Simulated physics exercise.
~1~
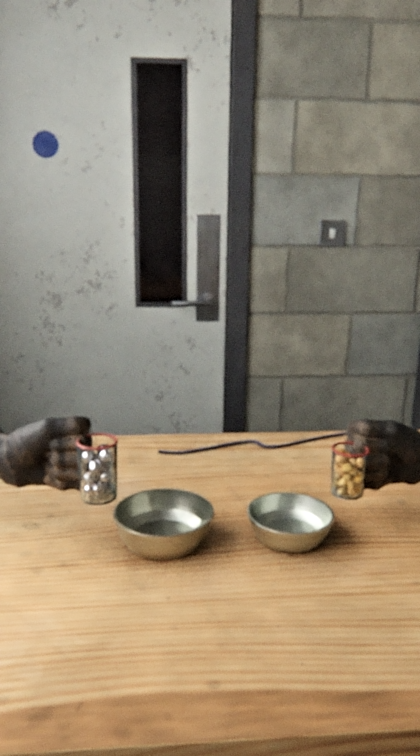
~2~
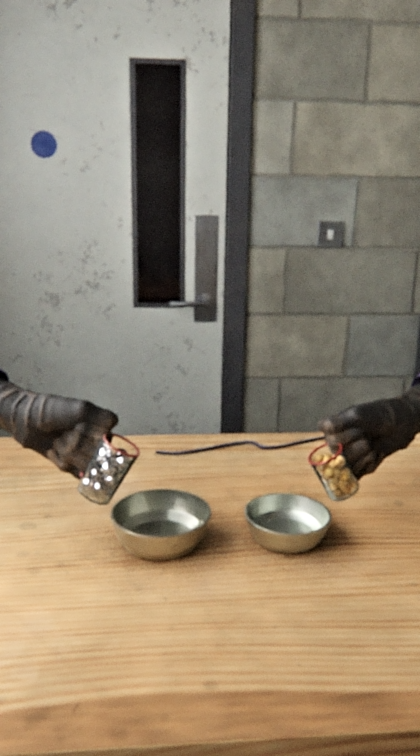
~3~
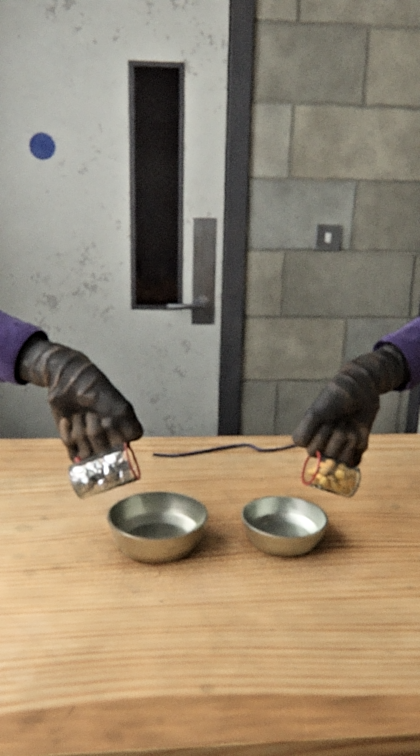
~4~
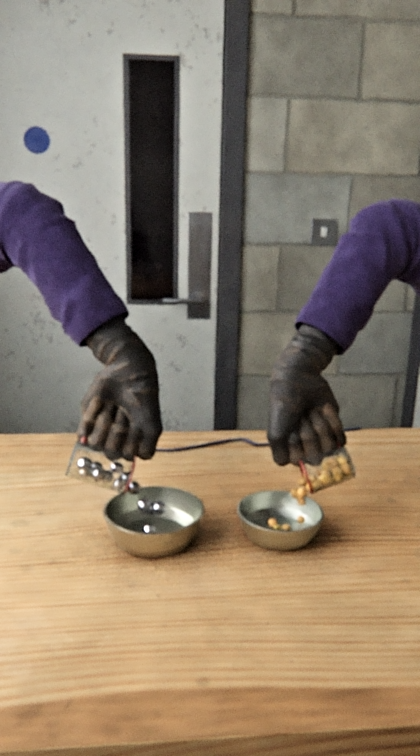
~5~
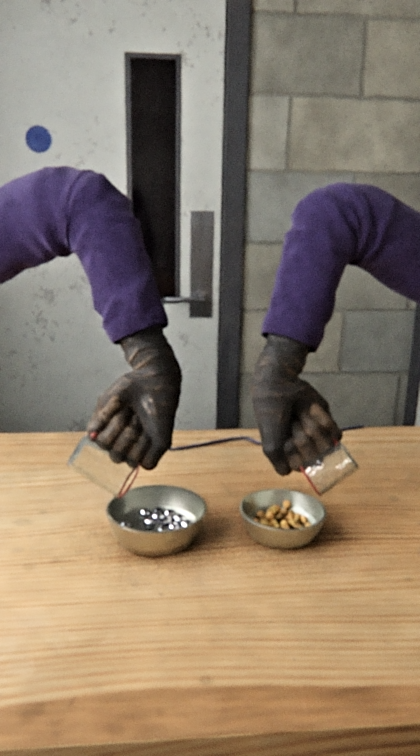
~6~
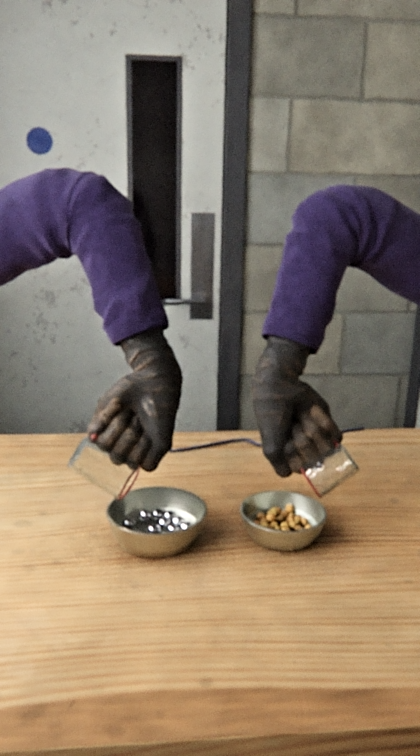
On a wooden table before a grey door and block wall, two dark-gloved hands tip clear cups inward, pouring shiny silvery pieces into the left metal bowl and yellowish-brown pieces into the right, until both cups are held upside down, empty, with all the contents in the bowls.
